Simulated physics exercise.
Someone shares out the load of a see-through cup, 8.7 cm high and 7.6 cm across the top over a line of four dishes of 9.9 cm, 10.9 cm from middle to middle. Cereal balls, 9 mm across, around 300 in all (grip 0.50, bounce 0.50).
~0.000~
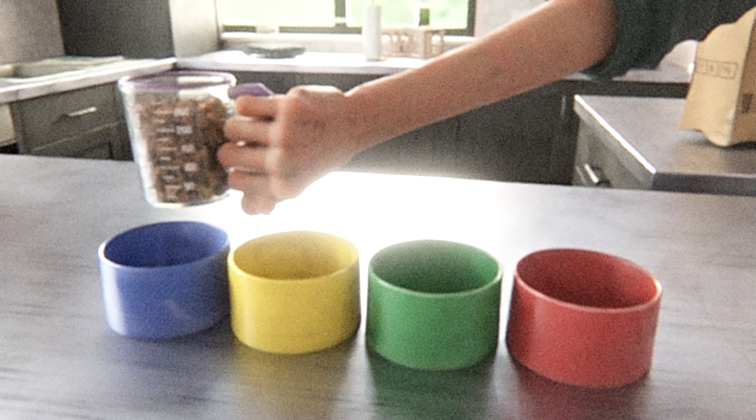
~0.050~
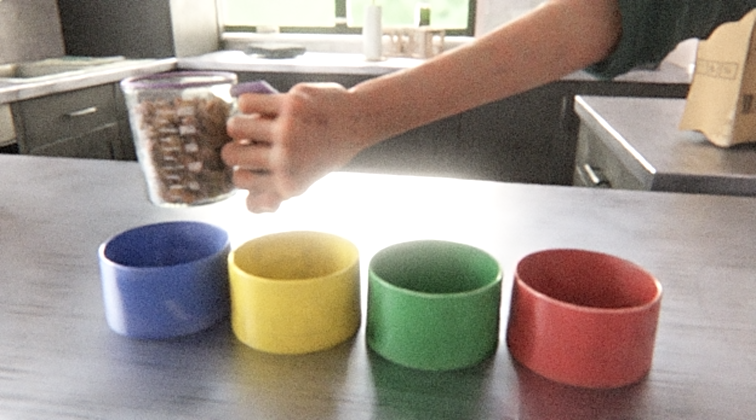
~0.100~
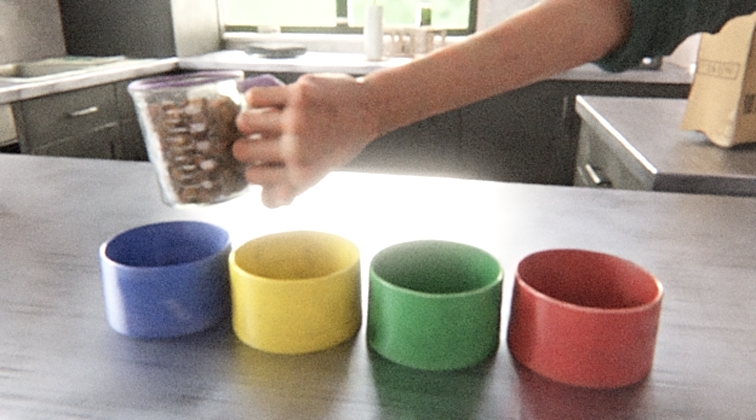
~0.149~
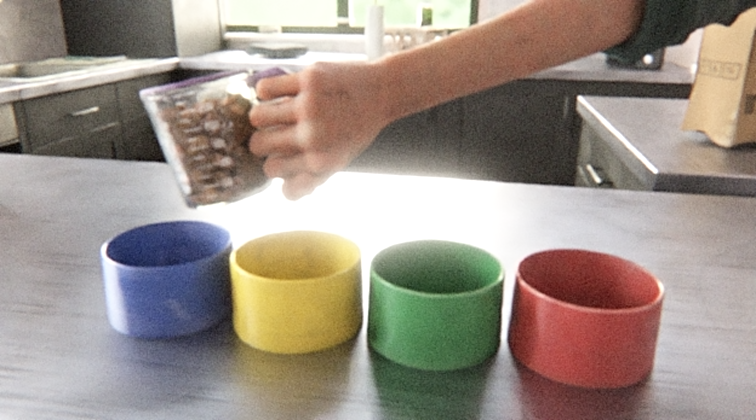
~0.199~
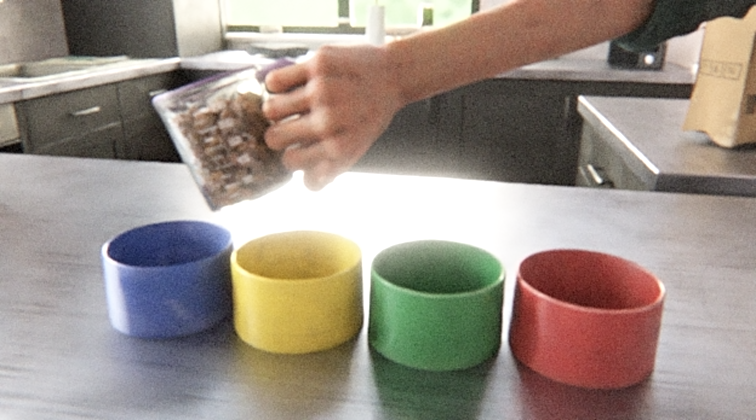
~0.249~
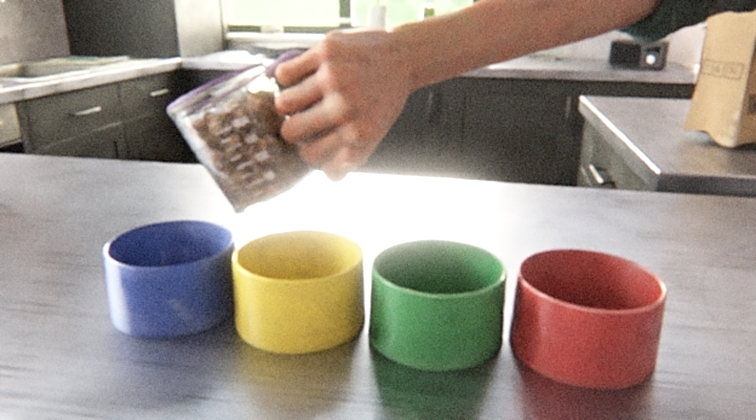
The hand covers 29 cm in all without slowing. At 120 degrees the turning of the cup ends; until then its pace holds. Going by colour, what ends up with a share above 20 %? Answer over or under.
Red dish: Under; blue dish: Under; green dish: Over; yellow dish: Under; on the counter: Under.
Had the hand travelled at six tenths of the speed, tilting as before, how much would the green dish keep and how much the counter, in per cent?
In that case green 0; counter 10.
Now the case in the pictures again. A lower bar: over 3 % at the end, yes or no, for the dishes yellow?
Yellow yes.
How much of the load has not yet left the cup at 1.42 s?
About 0 per cent.
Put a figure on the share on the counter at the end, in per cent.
Some 10 per cent.
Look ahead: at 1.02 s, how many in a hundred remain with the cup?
About 40 per cent.
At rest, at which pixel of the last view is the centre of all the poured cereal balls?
Near (439, 311).
After 0.71 s, tilt 93 degrees; cup holds 95 %, yellow 5 %.
After 1.02 s, tilt 120 degrees; cup holds 40 %, green 45 %, yellow 10 %.
After 1.42 s, tilt 120 degrees; cup holds 0 %, green 80 %, yellow 10 %.
At rest (1.9 s), red 0 %, blue 0 %, green 80 %, yellow 10 %, counter 10 %.
